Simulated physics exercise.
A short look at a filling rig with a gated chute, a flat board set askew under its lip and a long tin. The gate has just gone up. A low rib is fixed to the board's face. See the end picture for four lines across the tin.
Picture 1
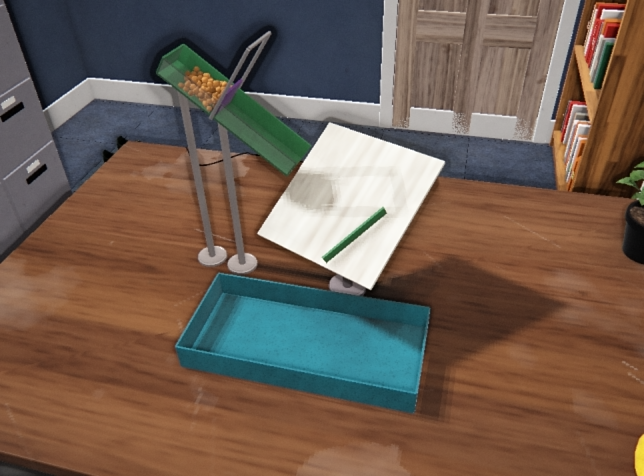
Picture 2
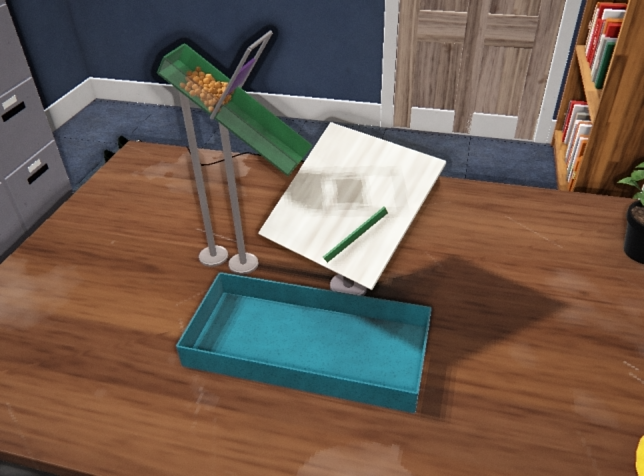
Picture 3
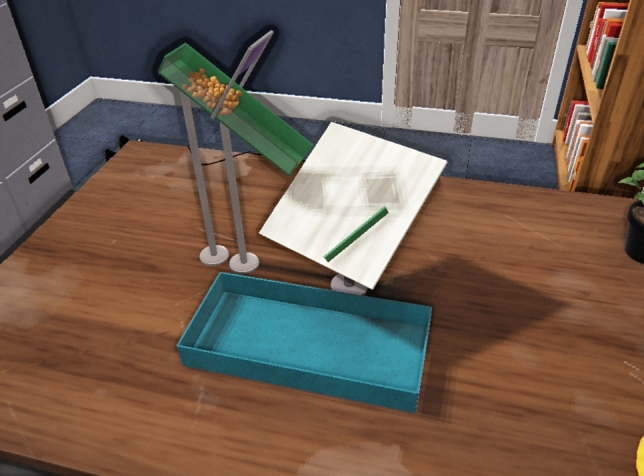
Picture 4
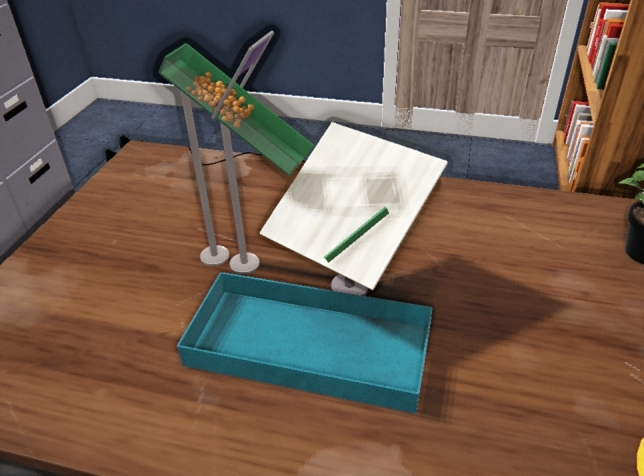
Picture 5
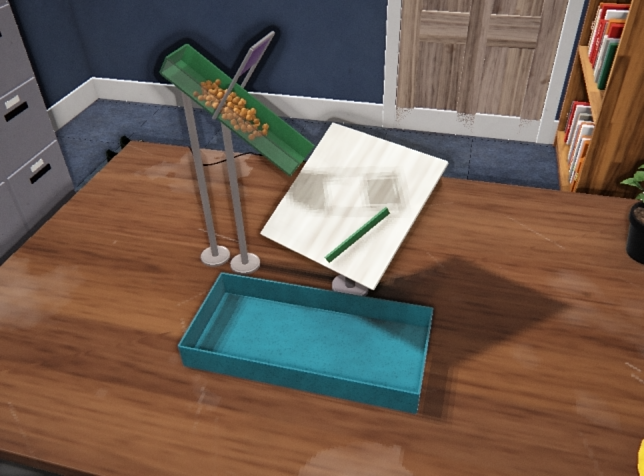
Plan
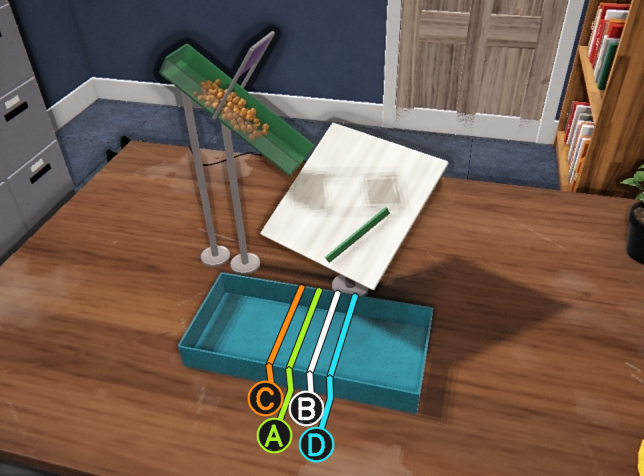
The clip shows a green chute on thin posts above a tilted white board and an empty teal tray on a wooden table; its gate lifts, and small orange-brown pieces slide down the chute toward the right, spreading out.
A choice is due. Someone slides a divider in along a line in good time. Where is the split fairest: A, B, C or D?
It is C.
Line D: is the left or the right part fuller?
Left.
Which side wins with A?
Left.
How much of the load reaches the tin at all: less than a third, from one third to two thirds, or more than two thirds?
It is more than two thirds.
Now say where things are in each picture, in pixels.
Load behind the gate near (211, 93), roasted chickpeas; lip of the chute near (295, 167), sloping gently, in the first picture.
Middle of the board near (349, 198), tilted fairly steeply; middle of its low edge near (311, 259); of its high edge near (385, 141), in the second picture.
Front corners of the tin near (178, 346) and (418, 393), empty; front of the load near (229, 112), in the third picture.
Middle of the load near (225, 98); its front near (237, 125), close to a quarter of the way to the lip; rib from (386, 207) to (324, 258), in the fourth picture.
Middle of the load near (236, 108); its front near (264, 132), close to half of the way to the lip, in the fifth picture.
On the marked copy, line A crosses the front rim at (289, 368); line B crosses the front rim at (310, 372); line C crosses the front rim at (269, 364); line D crosses the front rim at (330, 376).
If A is chosen, of what is caught, all but a few on the left of the divider, a small share on the right.
If B is chosen, of what is caught, all but a few on the left of the divider, only a few on the right.
If C is chosen, of what is caught, close to a third on the left of the divider, close to two thirds on the right.
If D is chosen, of what is caught, all but a few on the left of the divider, only a few on the right.
